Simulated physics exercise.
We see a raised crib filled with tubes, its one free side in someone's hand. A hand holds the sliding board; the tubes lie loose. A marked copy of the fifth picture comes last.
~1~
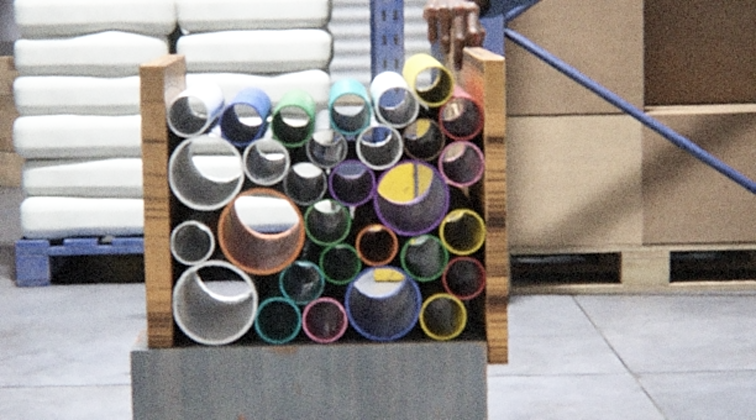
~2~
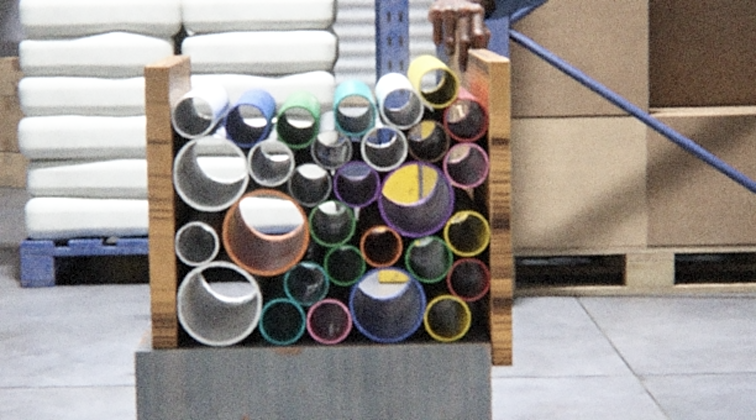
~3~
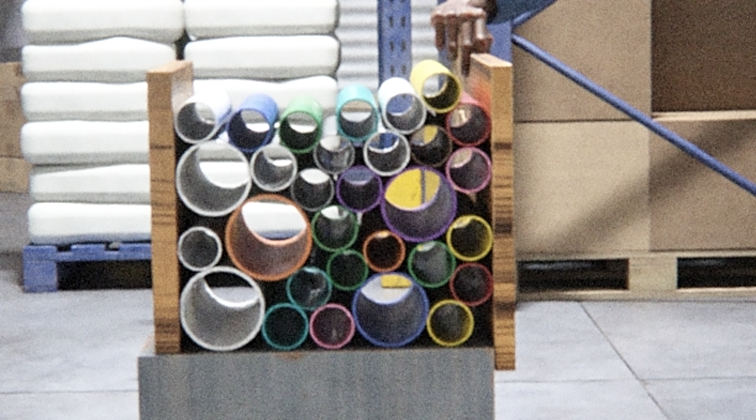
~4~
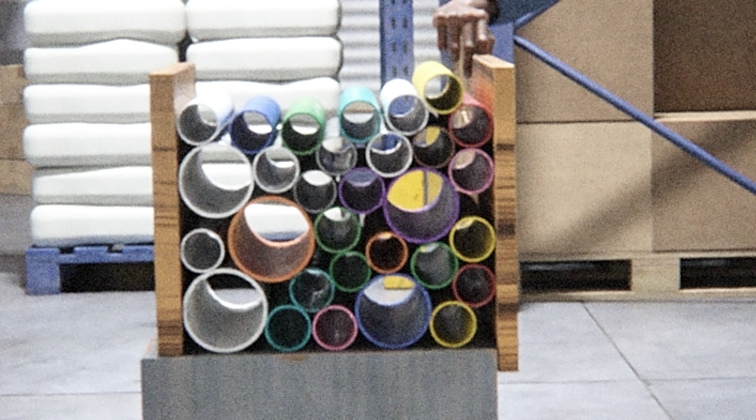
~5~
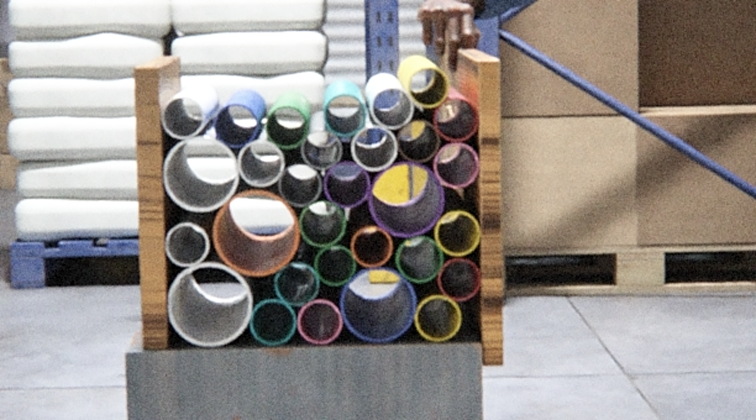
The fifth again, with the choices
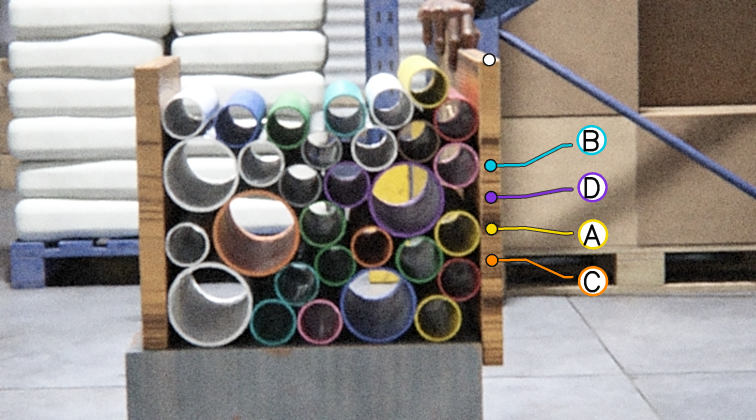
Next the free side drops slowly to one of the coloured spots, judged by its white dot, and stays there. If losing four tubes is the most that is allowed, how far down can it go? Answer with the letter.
No lower than D.
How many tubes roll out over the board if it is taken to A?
At A the number is five.
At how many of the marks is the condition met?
Two of them.
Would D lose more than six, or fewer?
Fewer than six.
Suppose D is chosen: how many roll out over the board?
The count is two.
On the marked copy, A at (492, 229); B at (491, 166); C at (492, 260); D at (491, 197); the white dot at (490, 60).
Following D. Soon after the start, top of the board (479, 126).
Later, top of the board (480, 196).
In the end, top of the board (480, 196), two out over the board.
As for the rest, A five out over the board; B none out over the board; C five out over the board.
